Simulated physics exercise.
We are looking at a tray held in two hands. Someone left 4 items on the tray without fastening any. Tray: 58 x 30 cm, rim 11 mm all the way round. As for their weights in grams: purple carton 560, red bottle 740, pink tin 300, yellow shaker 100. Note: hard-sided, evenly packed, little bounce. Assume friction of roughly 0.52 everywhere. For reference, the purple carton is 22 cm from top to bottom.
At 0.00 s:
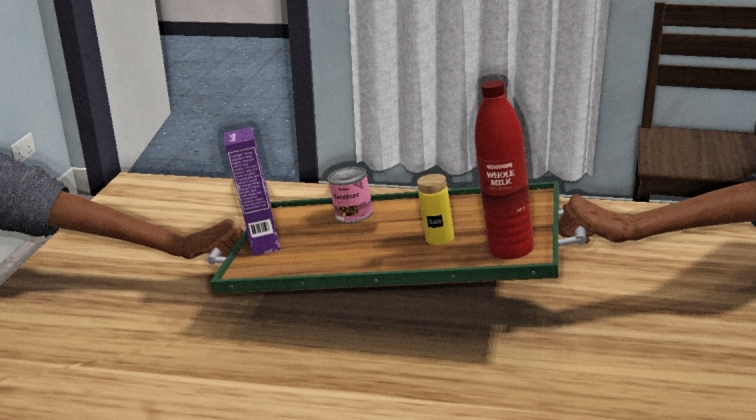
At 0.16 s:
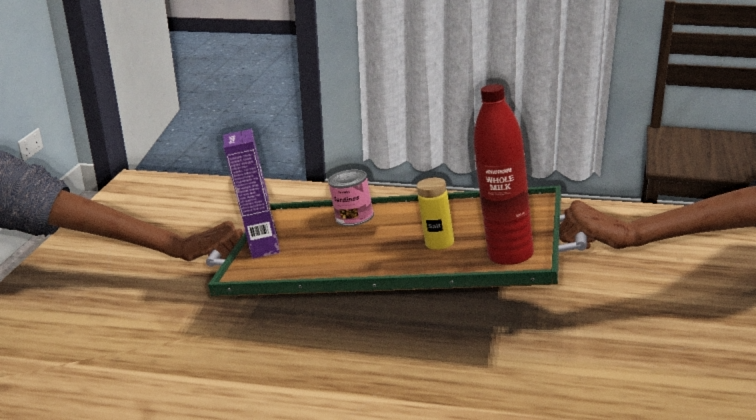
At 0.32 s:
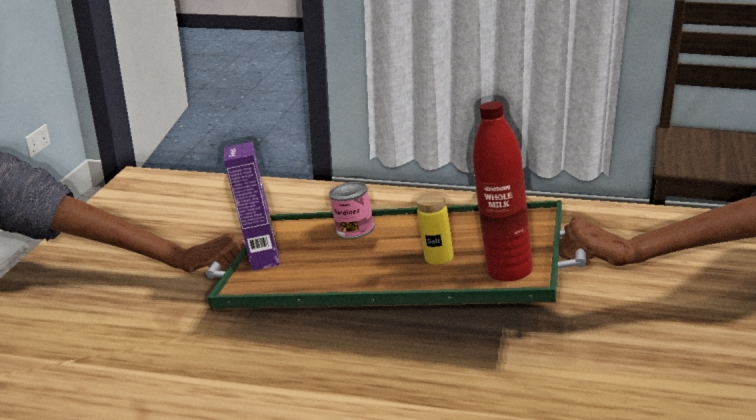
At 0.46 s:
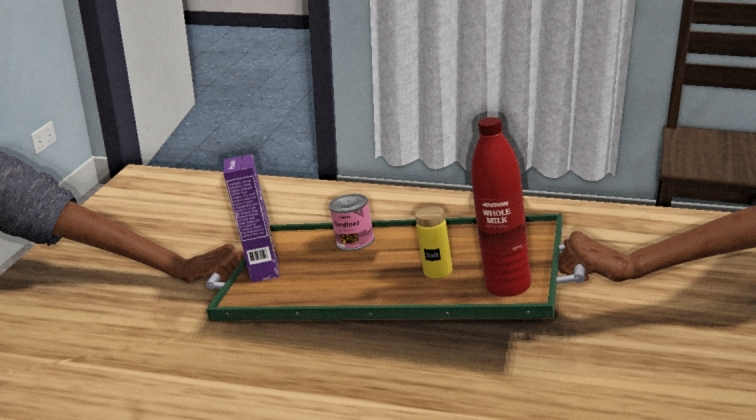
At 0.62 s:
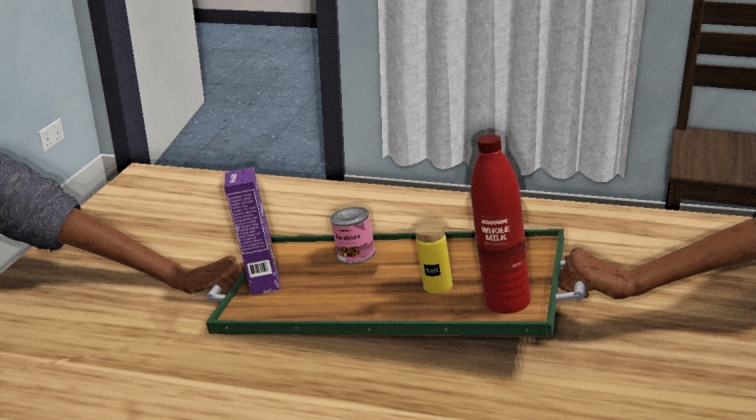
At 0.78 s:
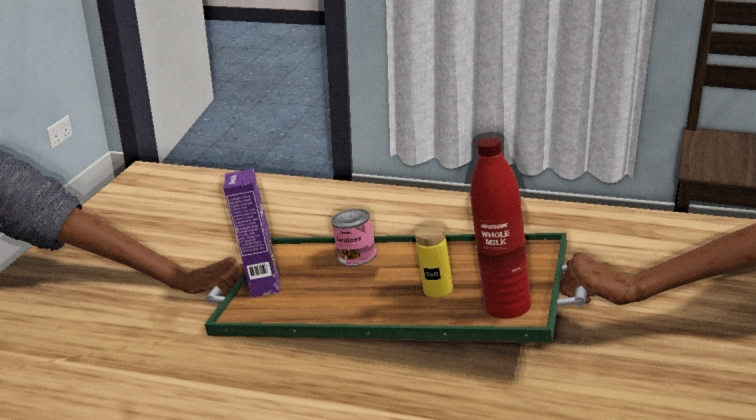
A tray held by two hands lowers toward the wooden table, its four items staying upright.
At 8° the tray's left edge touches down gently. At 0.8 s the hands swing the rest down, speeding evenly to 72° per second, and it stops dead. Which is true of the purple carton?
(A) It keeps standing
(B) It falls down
The answer is A.
Around 1.08 s, tray flat on the table; red bottle tipped 6° against what carries it.
Around 1.48 s, tray flat on the table; red bottle tipped 23° against what carries it.
Around 1.78 s, tray flat on the table; red bottle now off the tray.
Around 1.88 s, tray flat on the table.
Finally (2.5 s), off the tray and tipped over, red bottle; the other 3 still in place (within 5 cm). In the last view, purple carton near (262, 238).
